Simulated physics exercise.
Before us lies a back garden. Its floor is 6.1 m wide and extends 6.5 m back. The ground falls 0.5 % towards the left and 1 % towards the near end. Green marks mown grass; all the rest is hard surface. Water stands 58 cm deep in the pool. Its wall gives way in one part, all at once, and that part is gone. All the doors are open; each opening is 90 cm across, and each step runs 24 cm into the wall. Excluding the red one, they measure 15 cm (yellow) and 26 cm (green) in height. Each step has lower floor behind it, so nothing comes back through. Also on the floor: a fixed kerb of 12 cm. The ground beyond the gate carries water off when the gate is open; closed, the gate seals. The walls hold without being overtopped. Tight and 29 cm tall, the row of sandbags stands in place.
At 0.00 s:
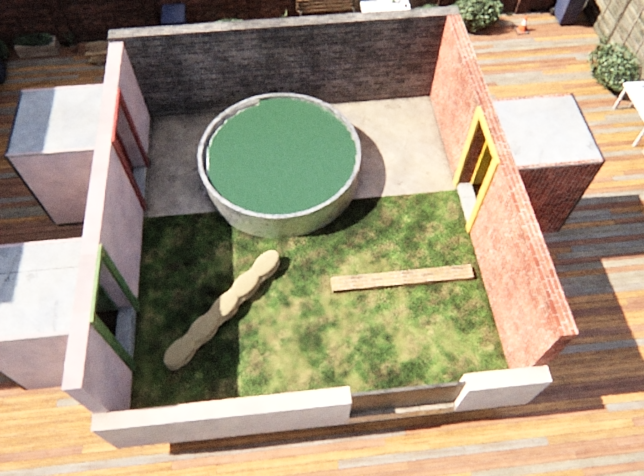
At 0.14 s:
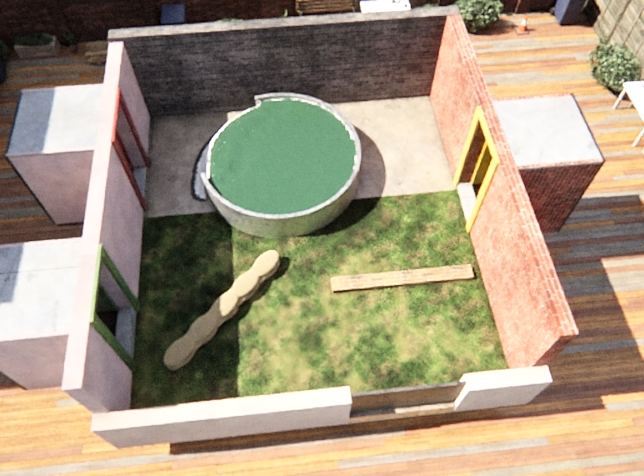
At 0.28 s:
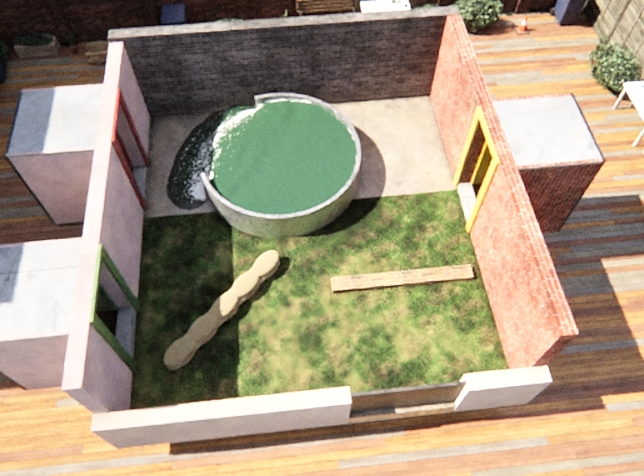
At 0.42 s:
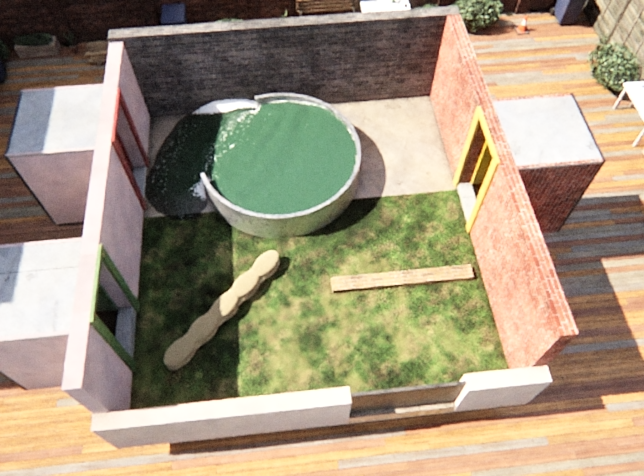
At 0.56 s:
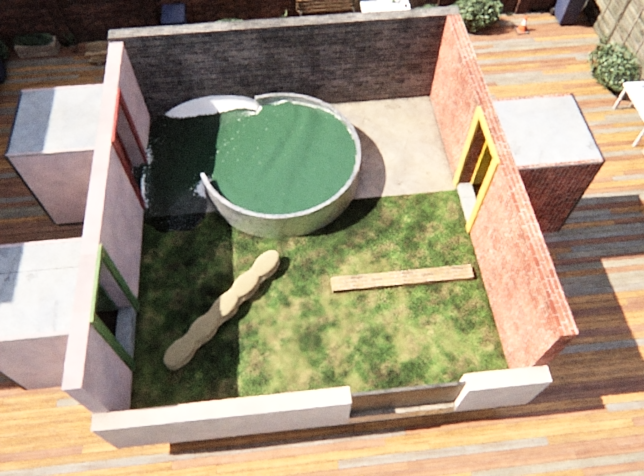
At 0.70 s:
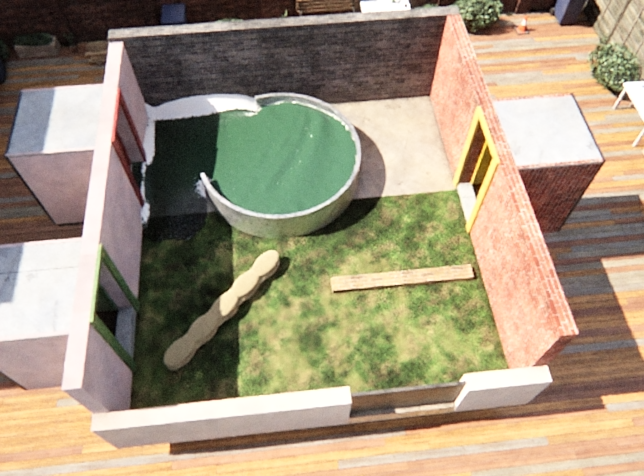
At first, green water lies still in a round, pale-walled pool inside a walled garden with grass, a wavy row of sandbags and a plank. Then the pool's left side opens and water pours out, foaming as it spreads left across the paving, until it reaches the red-framed door.
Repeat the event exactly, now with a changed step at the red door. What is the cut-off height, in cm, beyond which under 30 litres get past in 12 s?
The cut-off lies near 34 cm.
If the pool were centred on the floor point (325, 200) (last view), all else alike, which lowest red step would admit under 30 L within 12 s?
At least roughly 31 cm high.
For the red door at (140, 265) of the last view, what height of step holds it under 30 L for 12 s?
Roughly 16 cm, give or take.
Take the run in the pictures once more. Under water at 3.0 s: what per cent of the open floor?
Wet share: Near 35 %.
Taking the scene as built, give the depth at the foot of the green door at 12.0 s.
15.0 cm.
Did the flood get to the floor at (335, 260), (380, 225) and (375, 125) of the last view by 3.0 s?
Untouched; untouched; soaked.
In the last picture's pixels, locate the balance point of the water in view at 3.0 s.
Centre of mass: About (236, 168) px.
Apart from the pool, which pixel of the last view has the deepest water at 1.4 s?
Around pixel (176, 121).
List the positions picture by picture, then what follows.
In the first picture, still water, 58 cm deep, in the pool at (280, 153); the red door at (131, 152) is dry.
In the second picture, the front is at (195, 195), 0.3 m from the gap at (216, 144); 0.5 m2 of floor is wet, 58 cm left at the back.
In the third picture, water pours out at (216, 145) and has run 0.7 m, to (171, 185); about 10 cm deep outside, 58 cm at the back.
In the fourth picture, the front is at (149, 189), 1.2 m from the gap at (216, 146); 3.0 m2 of floor is wet, 58 cm left at the back.
In the fifth picture, water pours out at (216, 146) and has run 1.6 m, to (162, 116); about 8 cm deep outside, 58 cm at the back.
In the sixth picture, the gap is at (216, 146), the front 1.8 m out at (151, 117); the back of the pool holds 58 cm; water is at the red door at (131, 152).
After 1.4 s water covers 20 % of the floor, deepest (59 cm) near (176, 121); 27 cm at the red door, 110 litres in over its 8 cm step.
After 3.0 s water covers 35 % of the floor, deepest (38 cm) near (145, 199); 30 cm at the red door, 405 litres in over its 8 cm step.
After 12.0 s water covers 95 % of the floor, deepest (18 cm) near (130, 426); 12 cm at the red door, 806 litres in over its 8 cm step.
At the red door as built, the water arrived by 0.6 s and peaked near 35 cm at 1.8 s.
With a step of 30.5 cm, 60 litres would have come in within the 12 s; with 41 cm, 7 litres. So under 30 litres takes about 34 cm.
